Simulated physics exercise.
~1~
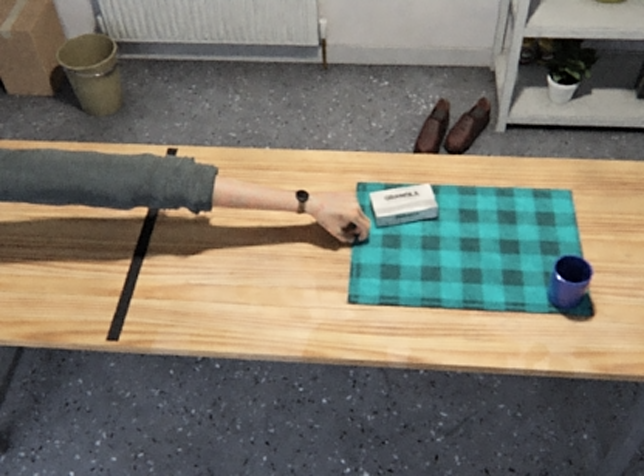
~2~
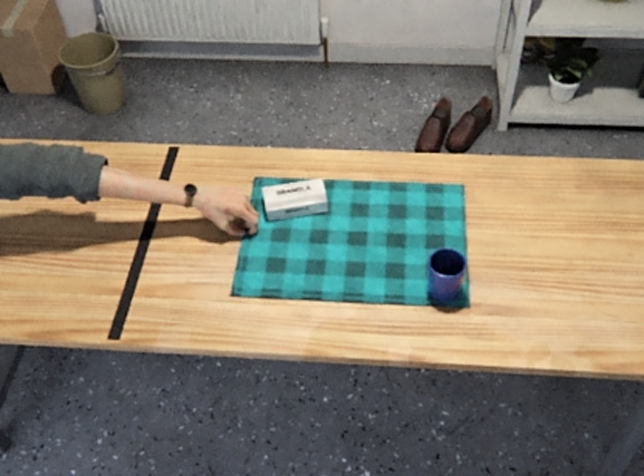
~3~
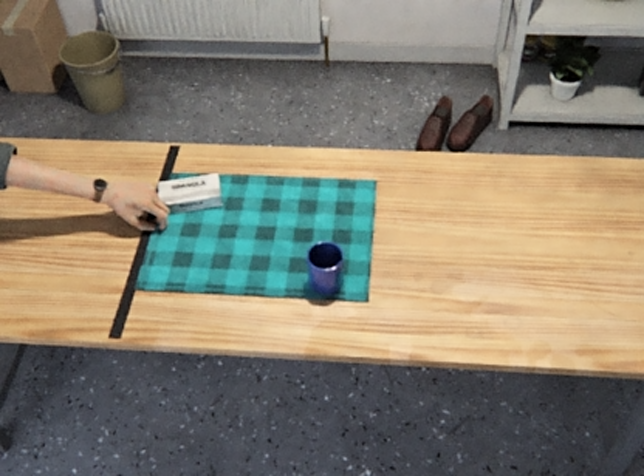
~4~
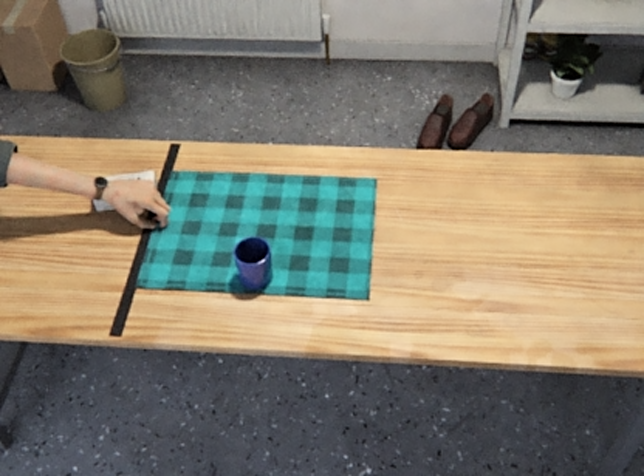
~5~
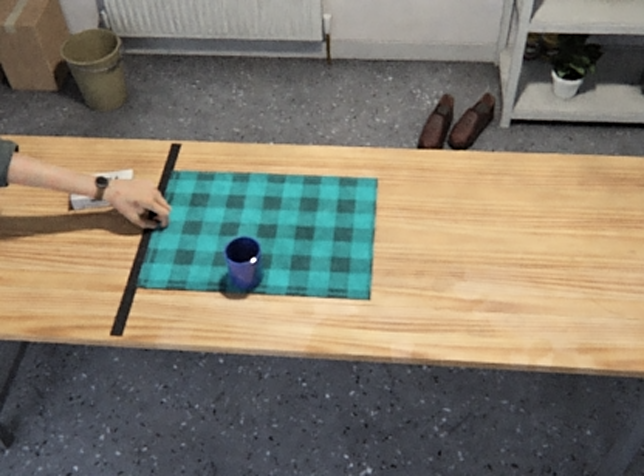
On a pale wooden table in a room with a speckled grey floor, a hand grips the left edge of a turquoise checked tea towel carrying a white packet and a blue mug. The hand pulls the cloth left toward a strip of black tape, and both objects ride along. When the hem reaches the tape, the hand and towel stop. The packet slides on past the hem onto the bare wood behind the wrist, while the mug slides left across the cloth. Finally, the packet rests beyond the tape and the mug remains upright on the towel.
